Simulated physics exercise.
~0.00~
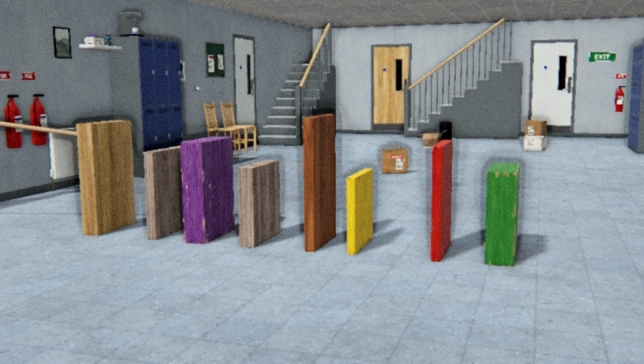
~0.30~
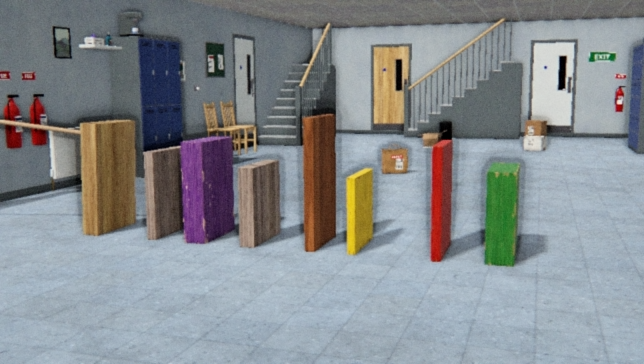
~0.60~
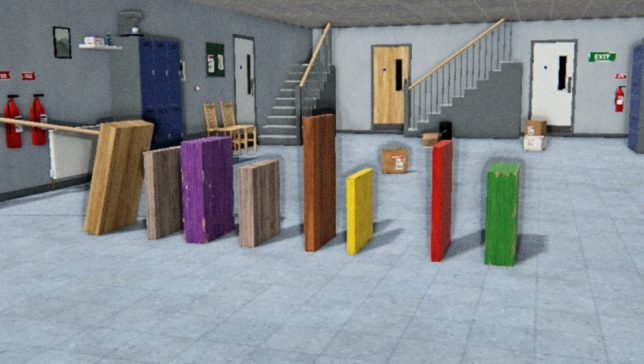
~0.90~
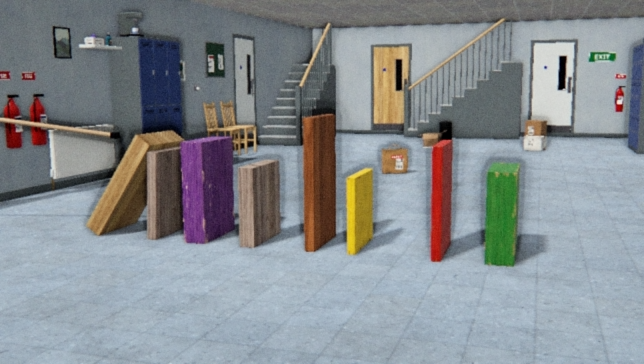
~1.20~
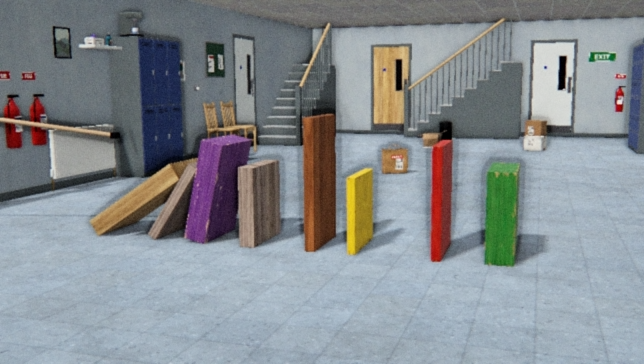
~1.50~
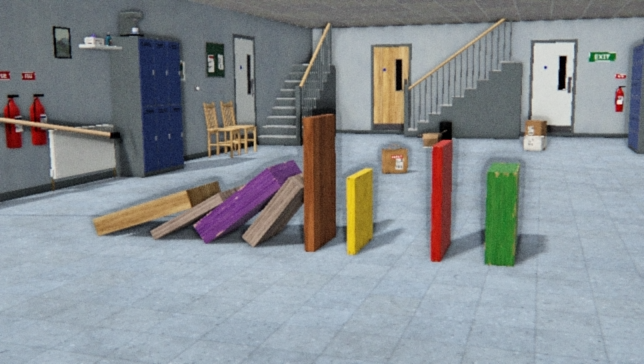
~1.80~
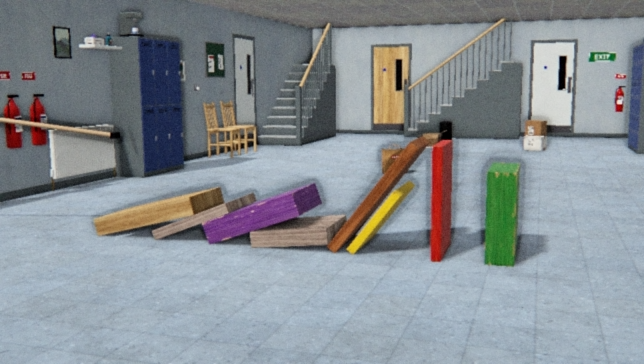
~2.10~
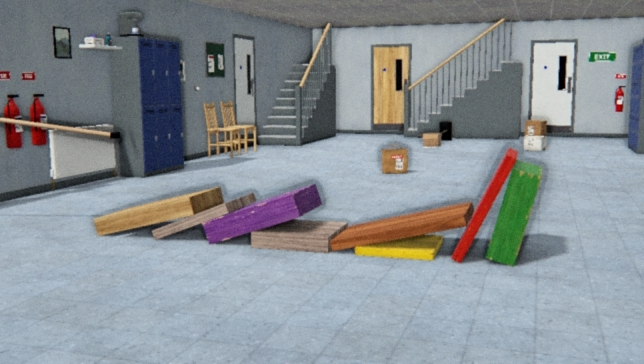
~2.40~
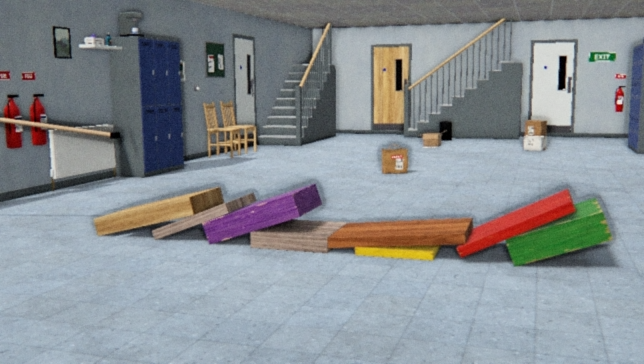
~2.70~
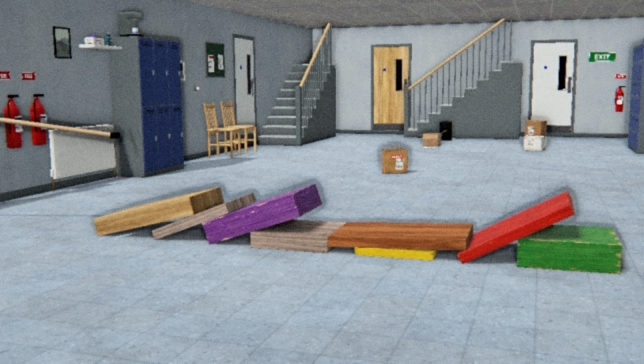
Eight thick upright boards topple rightward one after another until none is left standing.
